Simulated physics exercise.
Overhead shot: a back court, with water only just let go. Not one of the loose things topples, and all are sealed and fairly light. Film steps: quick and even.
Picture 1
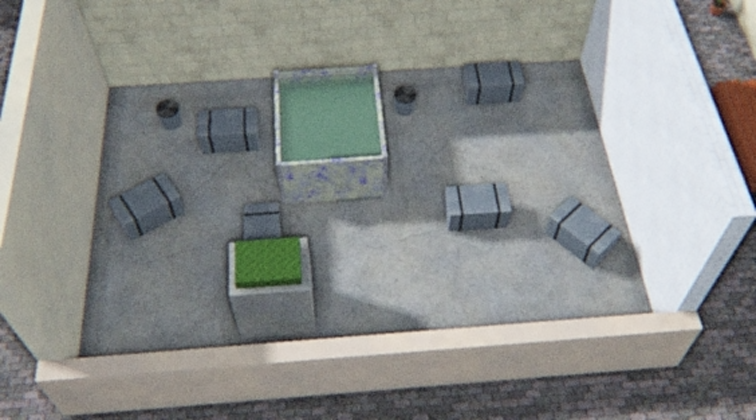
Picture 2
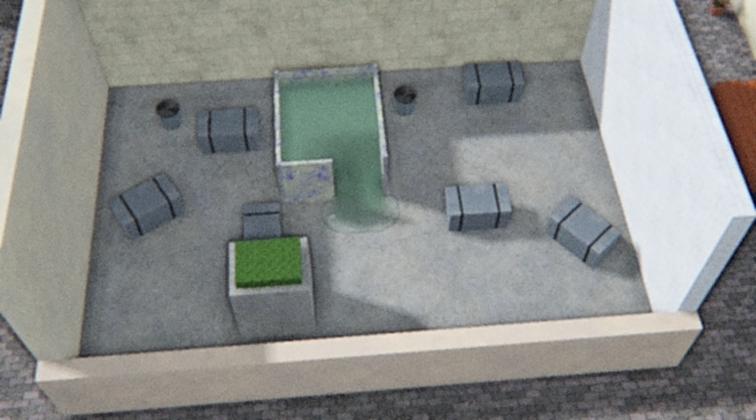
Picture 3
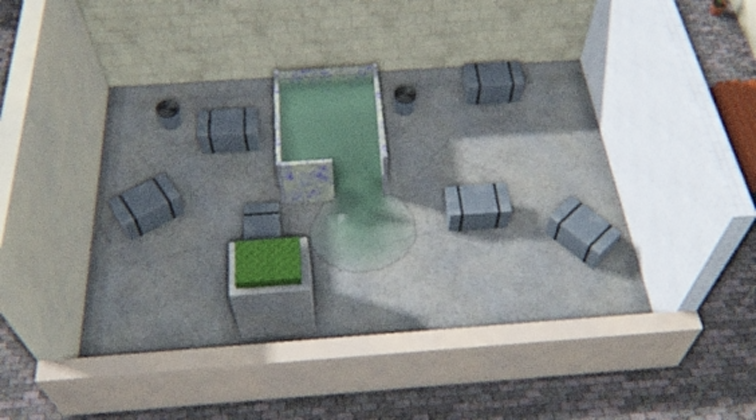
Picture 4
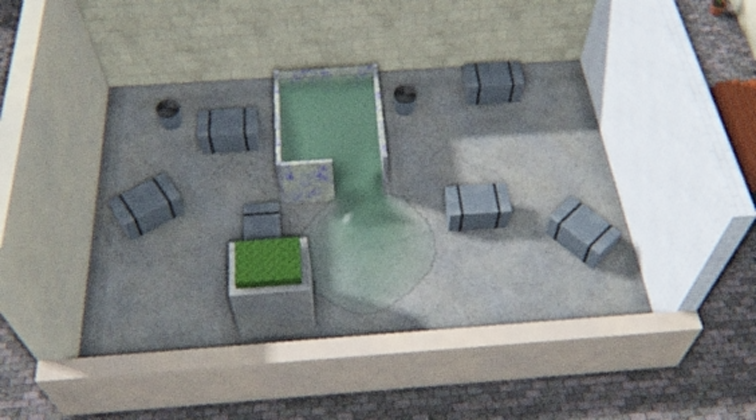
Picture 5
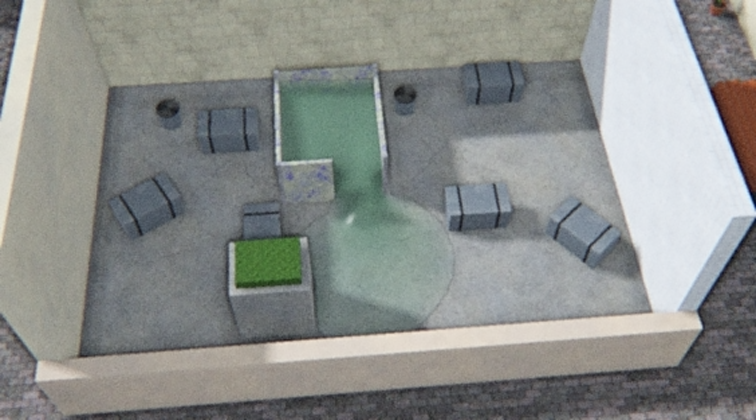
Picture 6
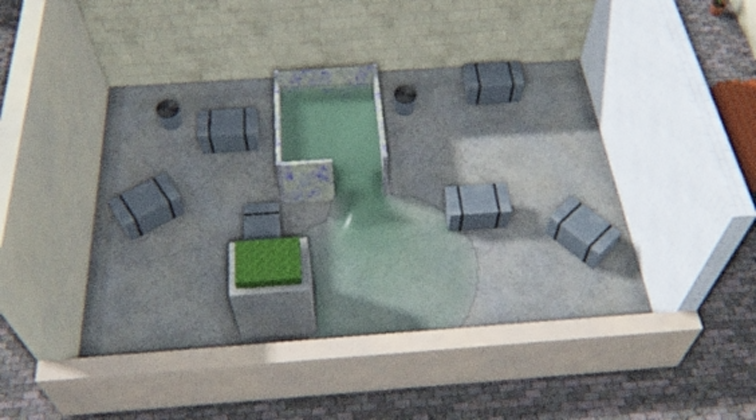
Greenish water poured out through a gap in the front of a raised stone tank and spread across the grey courtyard floor in a widening pool, while the trunks and pails around it stayed put.
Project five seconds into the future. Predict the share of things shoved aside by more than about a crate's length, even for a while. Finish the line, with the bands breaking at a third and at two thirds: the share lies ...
The share lies below a third.
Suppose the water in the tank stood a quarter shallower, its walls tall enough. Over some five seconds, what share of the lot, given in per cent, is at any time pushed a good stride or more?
Around 10 in a hundred.
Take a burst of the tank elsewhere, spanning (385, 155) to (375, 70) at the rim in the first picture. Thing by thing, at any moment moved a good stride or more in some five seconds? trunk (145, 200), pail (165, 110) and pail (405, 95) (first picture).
First under that mark, then under that mark, then beyond that mark.
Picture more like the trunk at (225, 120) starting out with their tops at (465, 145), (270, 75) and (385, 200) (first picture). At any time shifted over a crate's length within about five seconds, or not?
The first sits tight, the second sits tight and the third travels far.
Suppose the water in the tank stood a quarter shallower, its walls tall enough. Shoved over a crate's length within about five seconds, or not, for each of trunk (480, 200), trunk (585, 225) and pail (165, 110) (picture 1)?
Taking them as listed, the first came up short, the second did it and the third came up short.
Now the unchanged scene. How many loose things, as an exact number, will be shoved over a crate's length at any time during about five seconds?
So the number is 1.
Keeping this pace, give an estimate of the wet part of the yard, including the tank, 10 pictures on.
I'd say around 40 in a hundred.
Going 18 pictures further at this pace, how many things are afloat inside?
I make it 0.
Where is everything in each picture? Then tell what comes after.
The first frame shows a pail at (167, 108), on the bottom; a trunk at (494, 74) rests on the ground; 0 of 8 have shifted.
The second frame shows a pail at (167, 108) rests on the ground; a trunk at (494, 74) rests on the ground; 0 of 8 have shifted.
The third frame shows a pail at (167, 108) rests on the ground; a trunk at (494, 74), on the bottom; 0 of 8 have shifted.
The fourth frame shows a pail at (167, 108), on the bottom; a trunk at (494, 74), on the bottom; 0 of 8 have shifted.
The fifth frame shows a pail at (167, 108), on the bottom; a trunk at (494, 74), on the bottom; 0 of 8 have shifted.
The sixth frame shows a pail at (167, 108), on the bottom; a trunk at (494, 74), on the bottom; 0 of 8 have shifted.
A moment on, 0 of 8 are well off their spots; 0 afloat.
Next, 0 of 8 are well off their spots; 0 afloat.
Later, 0 of 8 are well off their spots; 0 afloat.
In the end, 1 of 8 are well off their spots, and 1 have been at some point; 0 afloat.
